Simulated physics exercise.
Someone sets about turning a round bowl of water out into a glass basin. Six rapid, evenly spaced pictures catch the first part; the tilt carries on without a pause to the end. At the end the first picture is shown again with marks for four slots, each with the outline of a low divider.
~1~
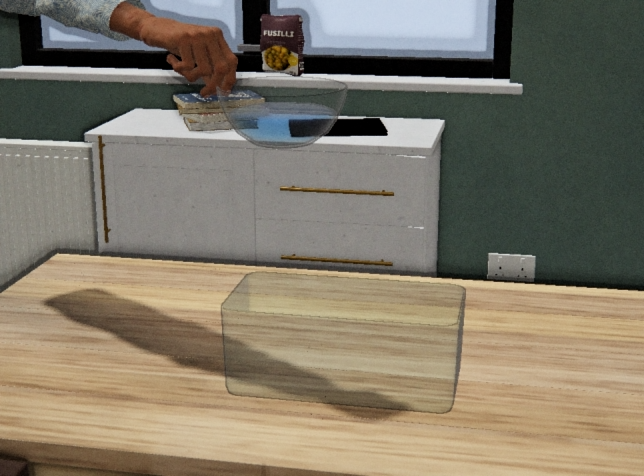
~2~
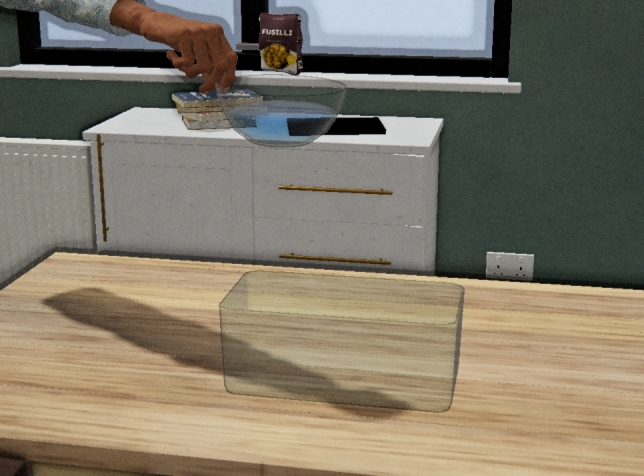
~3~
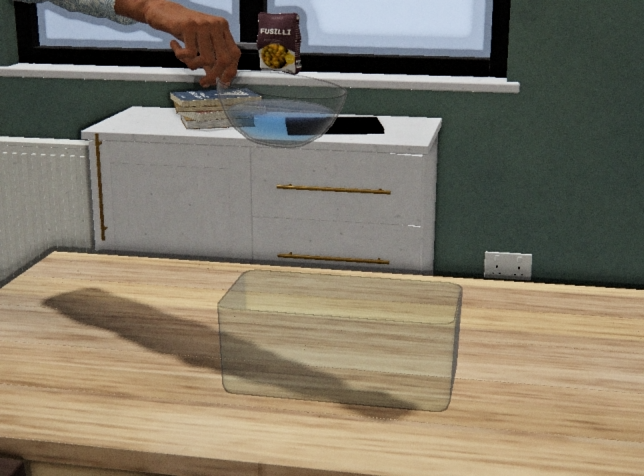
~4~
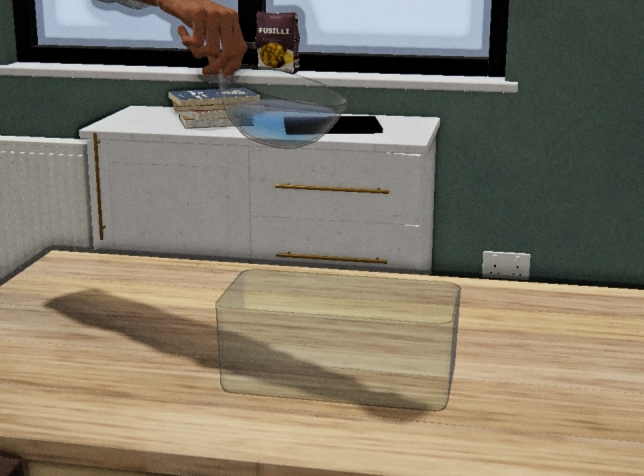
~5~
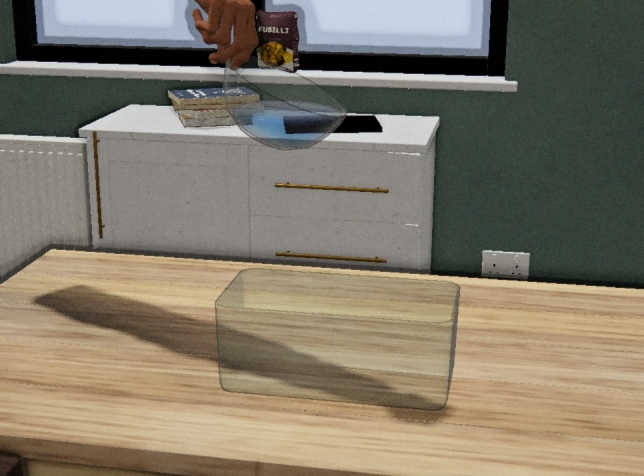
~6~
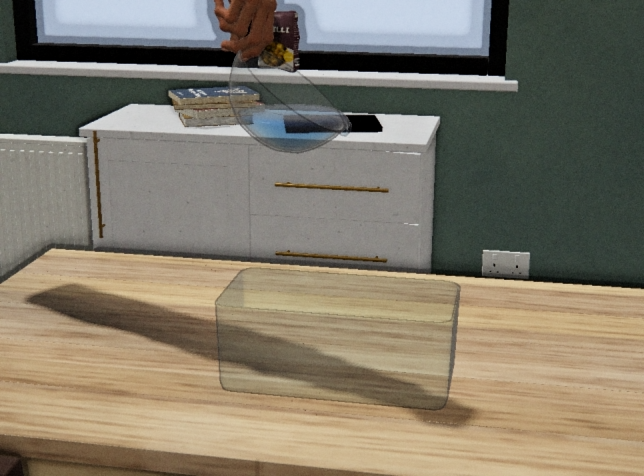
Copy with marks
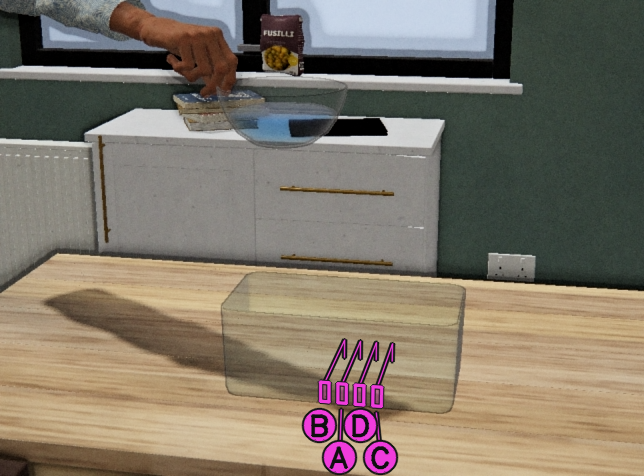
The clip shows a hand holding a clear round bowl of water above a wooden table with an empty glass basin. The hand keeps the bowl upright, then tilts it increasingly to the right until water just crosses the lip.
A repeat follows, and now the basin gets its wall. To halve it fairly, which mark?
Take C.
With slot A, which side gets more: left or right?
The right one.
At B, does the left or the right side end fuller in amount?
More ends on the right.
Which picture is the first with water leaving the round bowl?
In picture 6.
On the marked copy, A at (341, 409); B at (323, 407); C at (376, 412); D at (358, 411).
With A, about 20 % ends left of the wall and 78 % right of it.
With B, about 14 % ends left of the wall and 83 % right of it; 3 % is lost outside.
With C, about 48 % ends left of the wall and 51 % right of it.
With D, about 33 % ends left of the wall and 65 % right of it.
